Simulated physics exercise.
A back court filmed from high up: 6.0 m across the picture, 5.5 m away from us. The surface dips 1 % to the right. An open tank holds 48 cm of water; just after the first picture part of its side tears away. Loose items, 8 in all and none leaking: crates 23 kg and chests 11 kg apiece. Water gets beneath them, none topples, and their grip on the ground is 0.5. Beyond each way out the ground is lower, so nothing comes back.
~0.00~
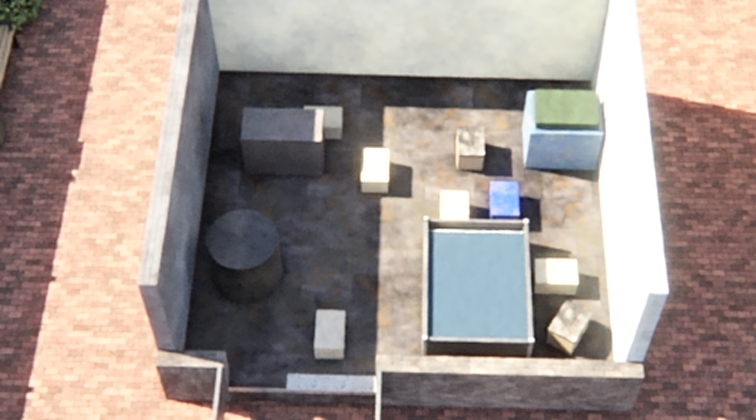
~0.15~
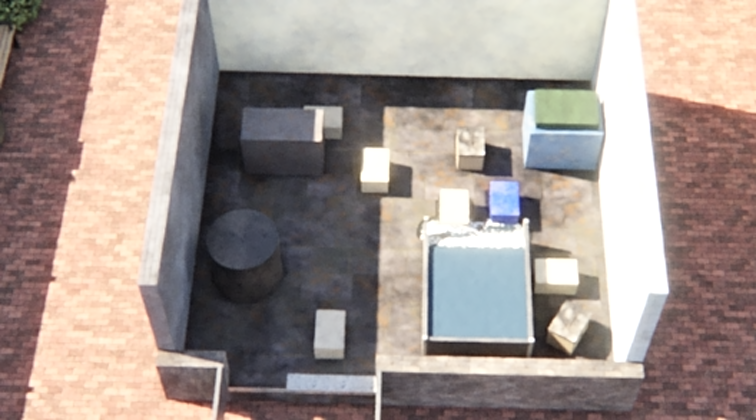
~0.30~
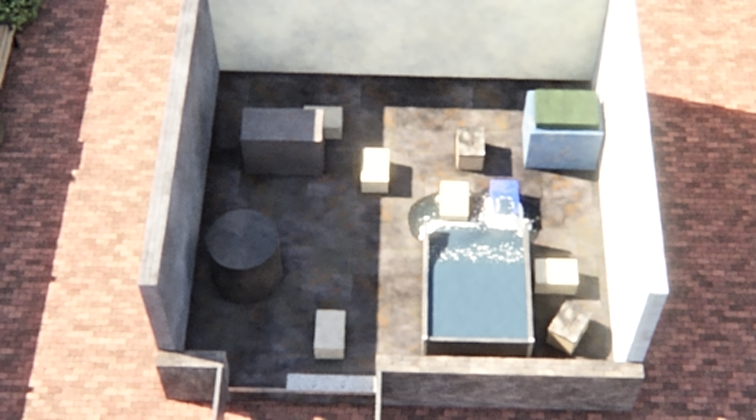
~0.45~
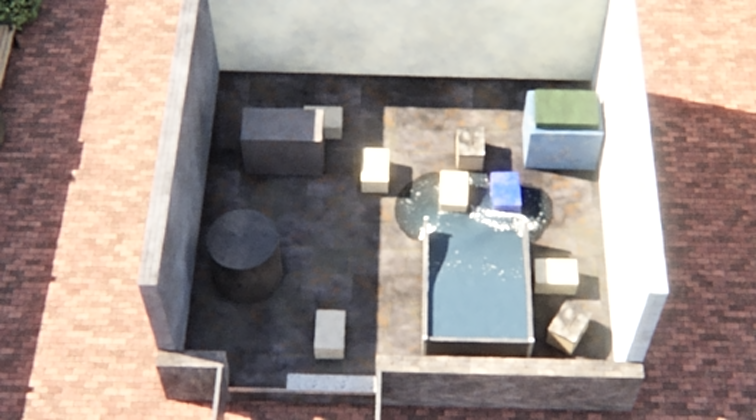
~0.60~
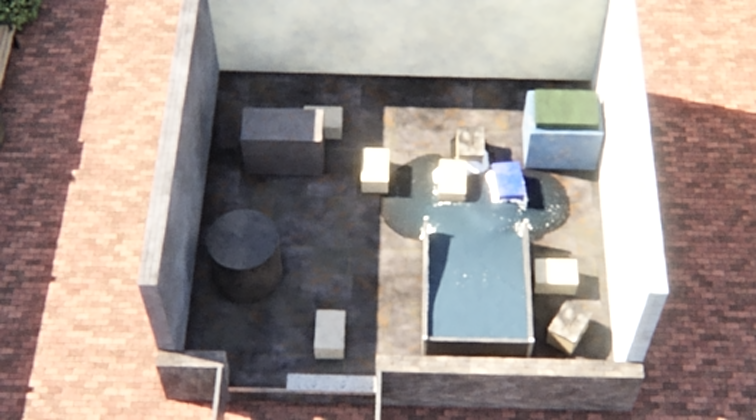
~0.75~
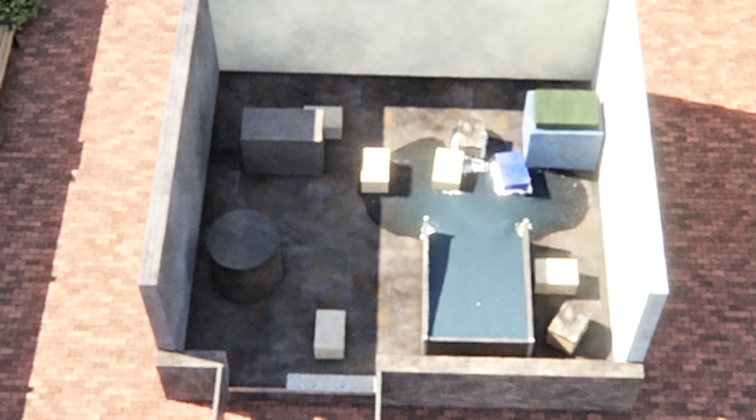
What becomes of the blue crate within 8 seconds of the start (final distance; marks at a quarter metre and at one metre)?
The blue crate gets carried off.
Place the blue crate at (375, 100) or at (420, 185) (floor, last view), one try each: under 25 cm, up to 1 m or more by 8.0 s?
In turn: It ends far away; it gets carried off.
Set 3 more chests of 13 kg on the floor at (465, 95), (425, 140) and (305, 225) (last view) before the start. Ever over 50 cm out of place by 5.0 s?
In turn: Past it, more, under.
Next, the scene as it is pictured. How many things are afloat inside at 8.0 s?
I count 2.
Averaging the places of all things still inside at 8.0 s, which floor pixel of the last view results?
Near (395, 190).
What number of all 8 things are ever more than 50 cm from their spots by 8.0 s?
3 of them.
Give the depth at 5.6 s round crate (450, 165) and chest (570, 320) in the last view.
About 6 and 4 cm.
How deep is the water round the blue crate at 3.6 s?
Roughly 16 cm.
After 1.6 s the blue crate is near (511, 124), 1.4 m from its start, aground; 0 of 8 are out; 0 afloat.
After 3.6 s the blue crate is near (576, 93), 2.3 m from its start, afloat; 0 of 8 are out; 3 afloat.
After 5.6 s the blue crate is near (505, 95), 2.0 m from its start, afloat; 0 of 8 are out; 2 afloat.
After 8.0 s the blue crate is near (465, 89), 2.2 m from its start, aground; 0 of 8 are out; 2 afloat.
